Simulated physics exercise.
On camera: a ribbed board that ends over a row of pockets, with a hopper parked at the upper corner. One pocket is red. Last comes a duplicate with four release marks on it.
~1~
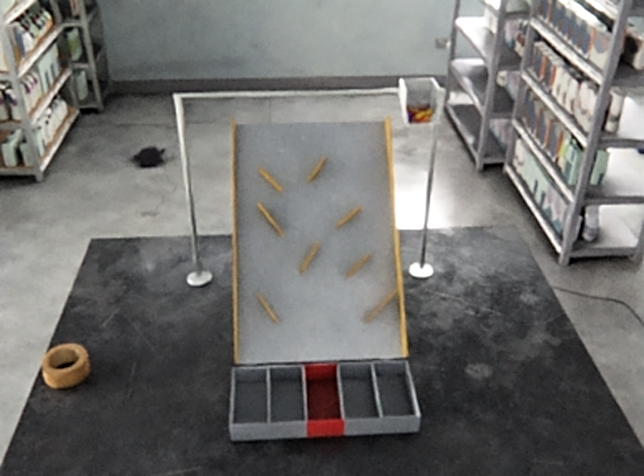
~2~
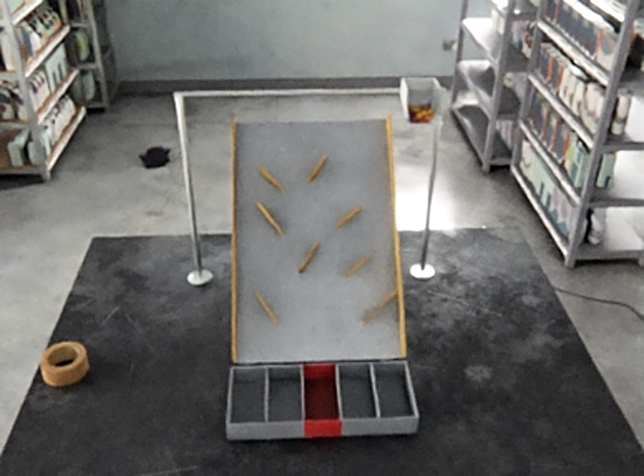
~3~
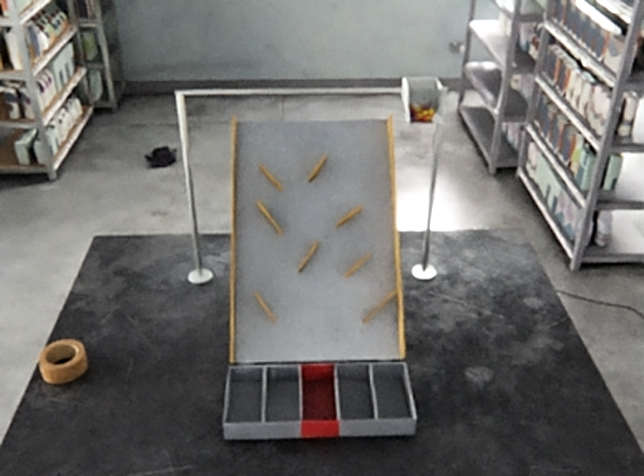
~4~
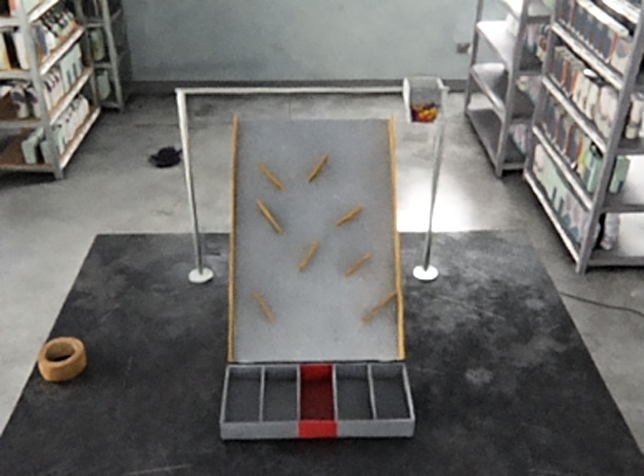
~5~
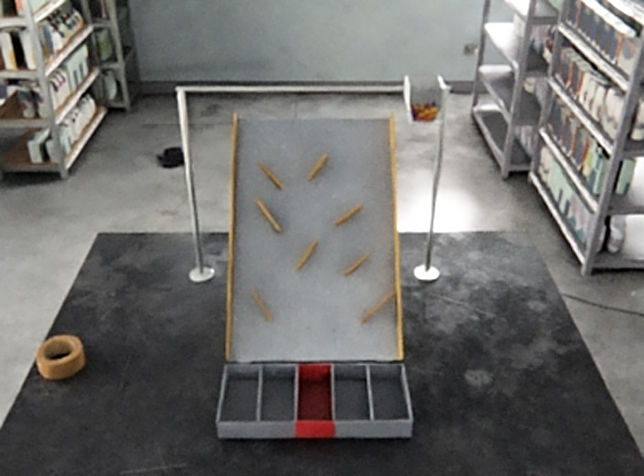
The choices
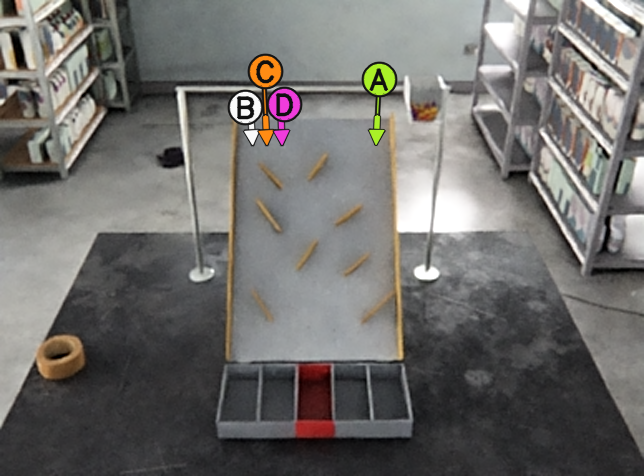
A ribbed board stands above a row of pockets, one red, as the view shifts slightly.
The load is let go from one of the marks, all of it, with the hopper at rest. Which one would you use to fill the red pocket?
I would pick mark A.
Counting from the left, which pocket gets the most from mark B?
The first from the left.
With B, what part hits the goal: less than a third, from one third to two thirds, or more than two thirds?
It is less than a third.
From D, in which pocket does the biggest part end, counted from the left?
The second from the left.
On the marked copy, mark A meets the board at (376, 139); mark B meets the board at (252, 139); mark C meets the board at (266, 139); mark D meets the board at (281, 139).
For mark A, about half in the red pocket, about half in other pockets, a stray few held on the board.
For mark B, a small part in the red pocket, most in other pockets.
For mark C, a small part in the red pocket, most in other pockets.
For mark D, about a quarter in the red pocket, most in other pockets.
